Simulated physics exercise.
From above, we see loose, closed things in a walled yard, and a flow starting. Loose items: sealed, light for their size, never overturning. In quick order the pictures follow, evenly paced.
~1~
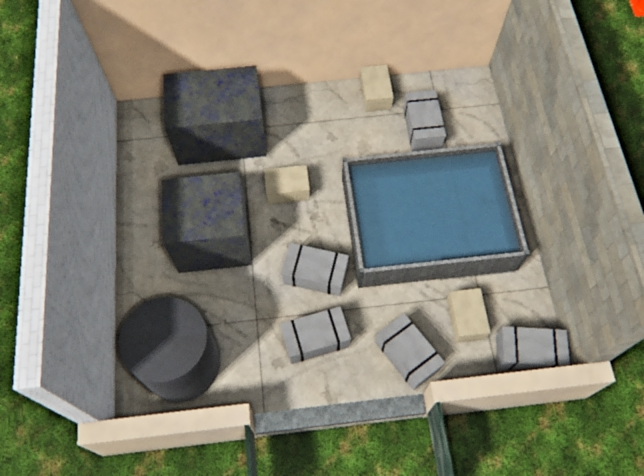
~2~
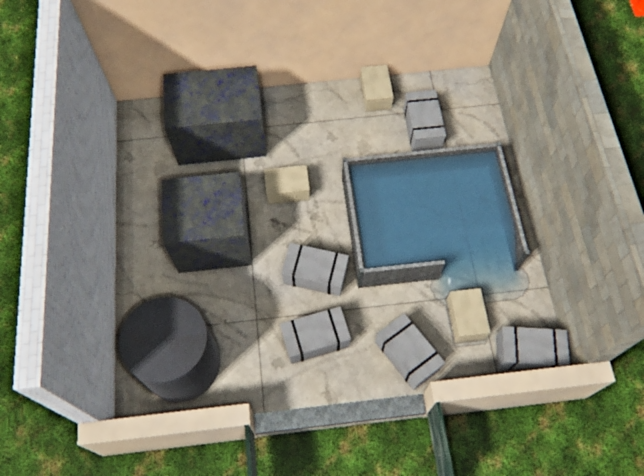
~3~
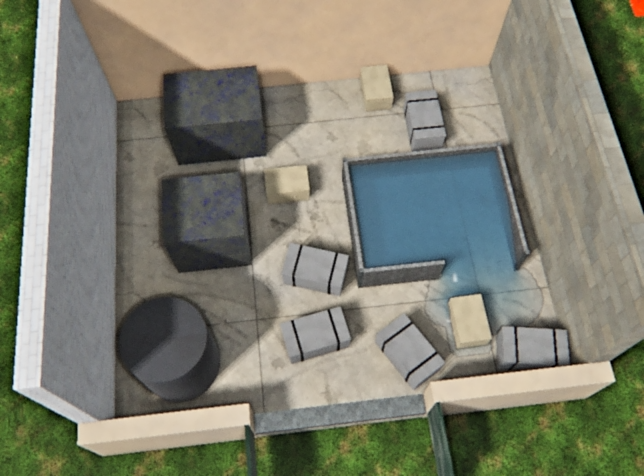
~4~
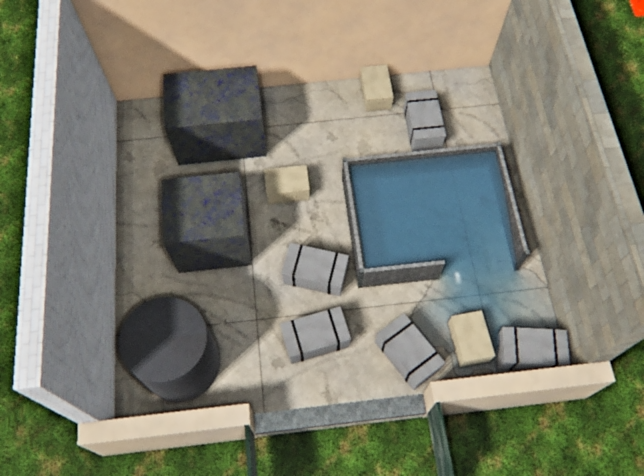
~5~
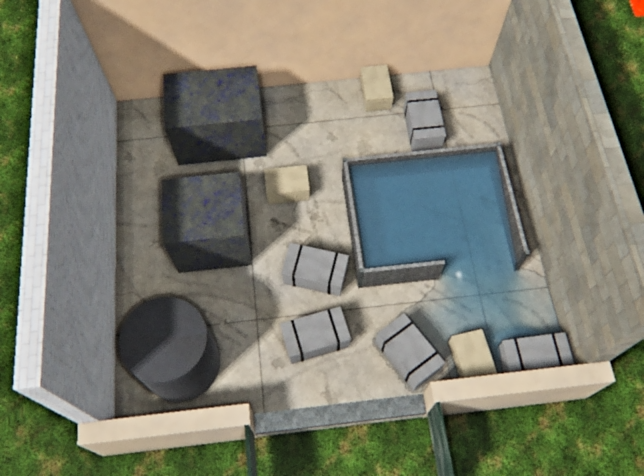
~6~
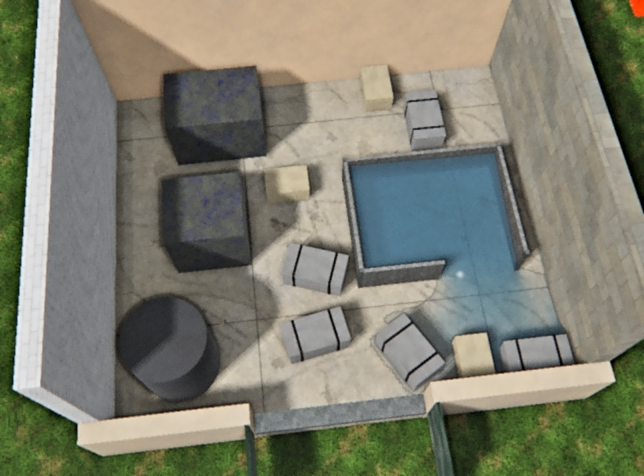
A walled, paved yard with grass around it is seen from high above by a still camera. Dark blocks and a dark round container stand on the left, a raised blue pool on the right, with pale boxes and grey, black-banded trunks scattered about. Part of the pool's near wall opens, water spreads over the paving, and the nearest pale box slides toward the front wall, the grey trunk beside it shifting slightly.
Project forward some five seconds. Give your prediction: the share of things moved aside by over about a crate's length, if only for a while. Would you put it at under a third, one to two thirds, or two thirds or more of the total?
The portion moved well away stays in the middle third.
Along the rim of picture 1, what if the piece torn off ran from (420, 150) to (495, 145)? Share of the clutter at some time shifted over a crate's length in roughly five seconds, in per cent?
About 40 %.
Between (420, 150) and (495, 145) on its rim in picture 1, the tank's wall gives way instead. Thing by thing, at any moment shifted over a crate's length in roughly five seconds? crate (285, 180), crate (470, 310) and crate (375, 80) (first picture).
In turn: Moved that far, stayed within it, moved that far.
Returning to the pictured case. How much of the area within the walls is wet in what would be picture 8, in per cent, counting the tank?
20 in a hundred, roughly.
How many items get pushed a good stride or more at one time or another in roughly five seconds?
Count: 4.
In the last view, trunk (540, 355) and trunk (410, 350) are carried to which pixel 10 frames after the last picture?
Close to (477, 353), and close to (362, 337).
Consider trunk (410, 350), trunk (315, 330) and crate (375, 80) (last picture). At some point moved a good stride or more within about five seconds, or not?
Goes that far, goes that far, short of that.
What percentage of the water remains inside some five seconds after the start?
Near 90 per cent.
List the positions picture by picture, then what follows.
The first picture shows a crate at (470, 312), on the bottom; a trunk at (536, 346), on the bottom; 0 of 8 have shifted.
The second picture shows a crate at (470, 312) rests on the ground; a trunk at (536, 346), on the bottom; 0 of 8 have shifted.
The third picture shows a crate at (471, 318) rests on the ground, close to its start; a trunk at (536, 346) rests on the ground; 1 of 8 have shifted.
The fourth picture shows a crate at (473, 336) rests on the ground, a stride from its start; a trunk at (536, 346), on the bottom; 1 of 8 have shifted.
The fifth picture shows a crate at (475, 355) rests on the ground, a stride from its start; a trunk at (539, 354) rests on the ground, close to its start; 2 of 8 have shifted.
The sixth picture shows a crate at (476, 358), on the bottom, a stride from its start; a trunk at (540, 355), on the bottom, close to its start; 2 of 8 have shifted.
A moment on, 1 of 8 are well off their spots; 2 afloat.
Next, 3 of 8 are well off their spots; 2 afloat.
Later, 4 of 8 are well off their spots; 2 afloat.
In the end, 4 of 8 are well off their spots, and 4 have been at some point; 2 afloat.
